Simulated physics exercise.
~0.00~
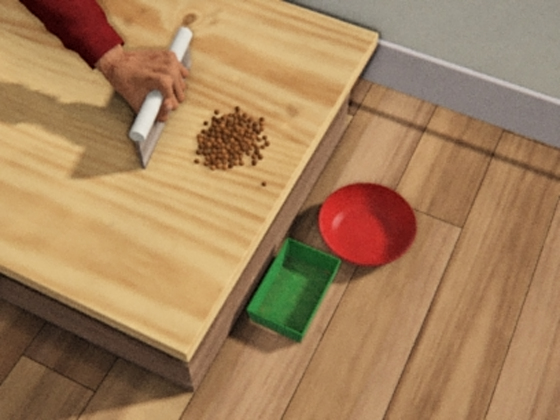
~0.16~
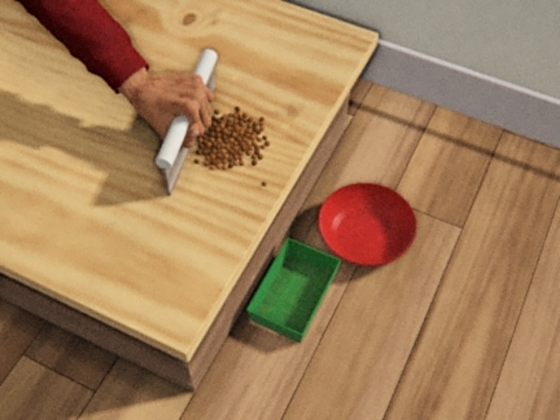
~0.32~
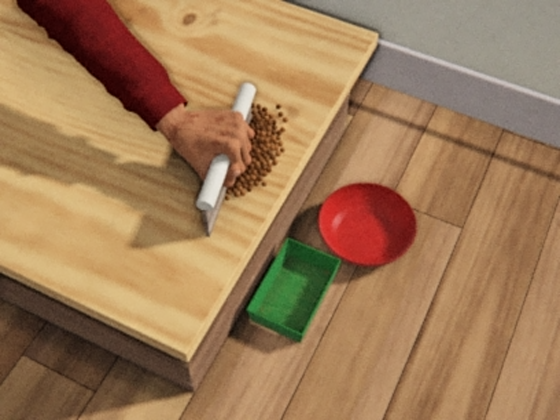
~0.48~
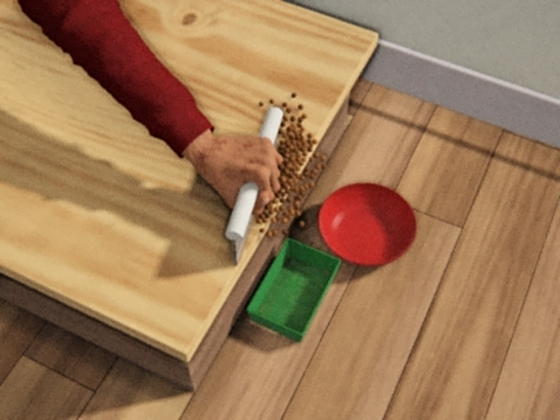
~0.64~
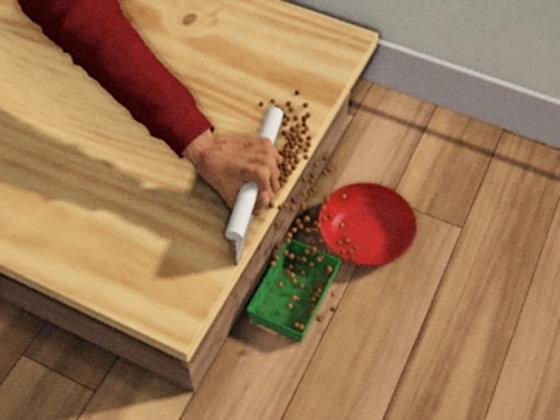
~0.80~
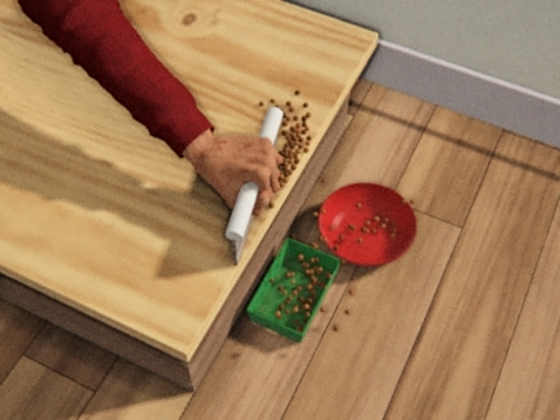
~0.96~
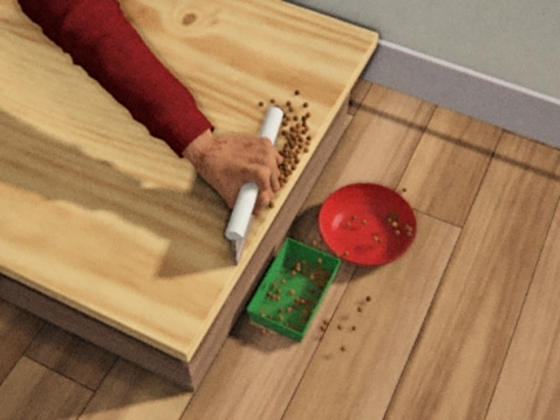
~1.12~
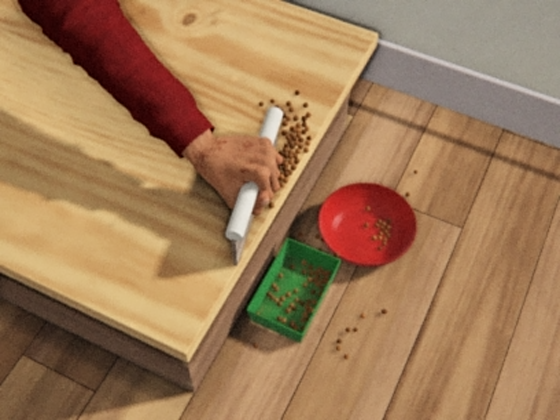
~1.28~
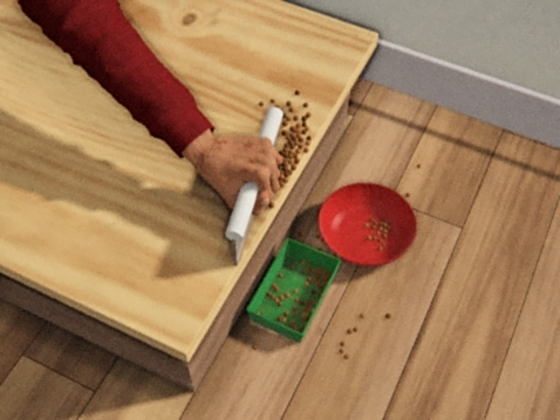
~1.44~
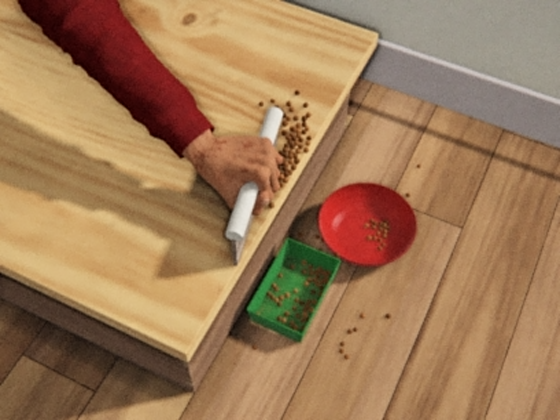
A hand scrapes brown balls off a wooden platform, some landing in containers, others remaining.
